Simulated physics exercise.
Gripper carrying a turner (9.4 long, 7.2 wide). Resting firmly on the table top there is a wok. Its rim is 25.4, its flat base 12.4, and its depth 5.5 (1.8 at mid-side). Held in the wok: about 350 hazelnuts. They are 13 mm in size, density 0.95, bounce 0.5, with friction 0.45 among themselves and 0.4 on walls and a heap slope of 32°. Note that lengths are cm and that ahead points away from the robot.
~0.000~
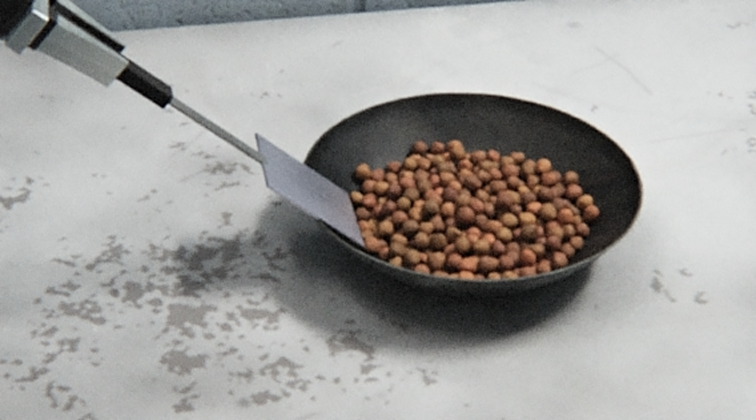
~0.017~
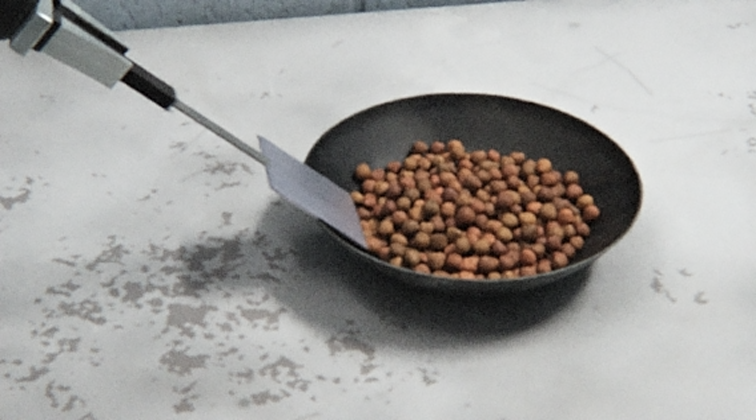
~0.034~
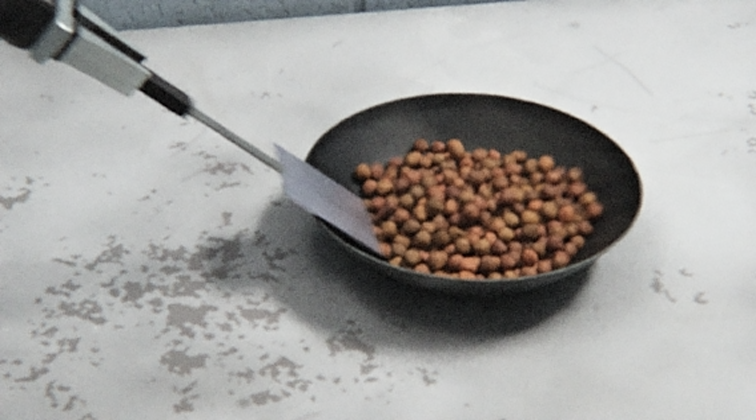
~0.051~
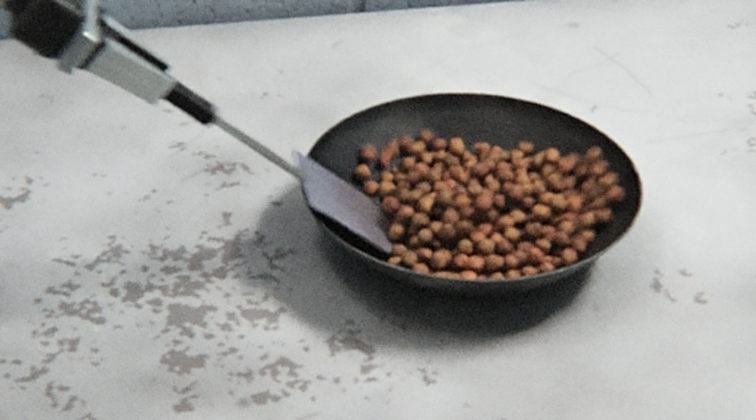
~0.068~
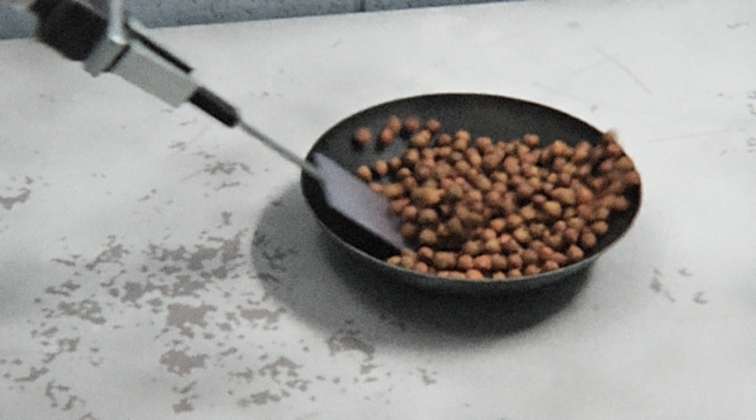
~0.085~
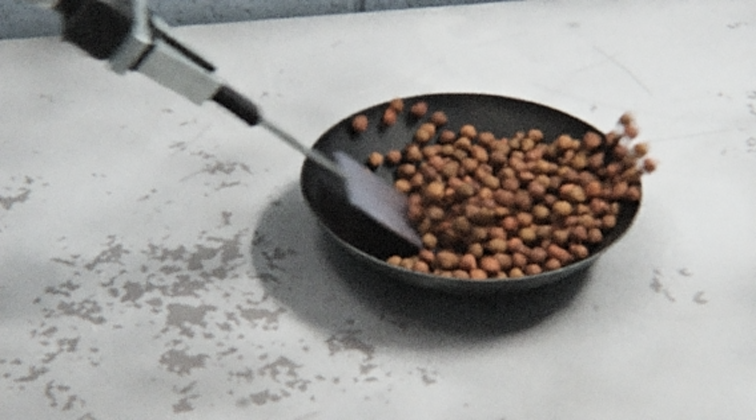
On a pale, worn tabletop, a robotic arm pushes a turner rightward through brown nuts in a dark wok, heaping them toward the far rim.
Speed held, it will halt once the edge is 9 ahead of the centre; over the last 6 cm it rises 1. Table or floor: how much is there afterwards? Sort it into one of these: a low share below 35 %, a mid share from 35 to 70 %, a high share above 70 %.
A mid share, from 35 to 70 %.
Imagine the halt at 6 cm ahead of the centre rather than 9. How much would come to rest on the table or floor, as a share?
Estimate: Approx. 15 %.
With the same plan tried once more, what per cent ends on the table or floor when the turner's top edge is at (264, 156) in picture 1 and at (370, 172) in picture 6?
Roughly 50 %.
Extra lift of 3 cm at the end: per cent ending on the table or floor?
It comes to near 40 percent.
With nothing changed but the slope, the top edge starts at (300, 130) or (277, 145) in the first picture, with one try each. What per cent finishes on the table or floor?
Around 45 per cent, then around 45 per cent.
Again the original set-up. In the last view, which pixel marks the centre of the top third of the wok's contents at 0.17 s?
Near (571, 177).
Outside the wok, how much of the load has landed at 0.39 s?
Estimate: About 30 percent.
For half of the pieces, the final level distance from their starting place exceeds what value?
It works out to roughly 10 cm.
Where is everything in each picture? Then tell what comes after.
In the first picture, turner top edge at (261, 159), sloping 42°; upper third of the load around (467, 204), from x 355 to 590, top at y 150; 352 in the wok.
In the second picture, turner top edge at (264, 161), sloping 42°; upper third of the load around (467, 204), from x 355 to 590, top at y 150.
In the third picture, turner top edge at (280, 169), sloping 42°; upper third of the load around (474, 204), from x 365 to 595, top at y 145.
In the fourth picture, turner top edge at (302, 176), sloping 42°; upper third of the load around (485, 193), from x 365 to 615, top at y 140.
In the fifth picture, turner top edge at (323, 178), sloping 42°; upper third of the load around (508, 190), from x 365 to 630, top at y 125.
In the sixth picture, turner top edge at (345, 177), sloping 42°; upper third of the load around (528, 185), from x 360 to 650, top at y 105; 349 in the wok, 3 on the blade or in flight.
By 0.13 s, sloping 42°, highest piece 10 above the table; 341 in the wok, 11 on the blade or in flight.
By 0.17 s, sloping 42°, highest piece 10 above the table; 331 in the wok, 21 on the blade or in flight.
By 0.39 s, sloping 42°, highest piece 9 above the table; 191 in the wok, 103 on the table or floor, 58 on the blade or in flight.
By 1.44 s, sloping 42°, highest piece 4 above the table; 191 in the wok, 161 on the table or floor.
Final count, 191 in the wok, 161 on the table or floor. That is 46 % on the table or floor.
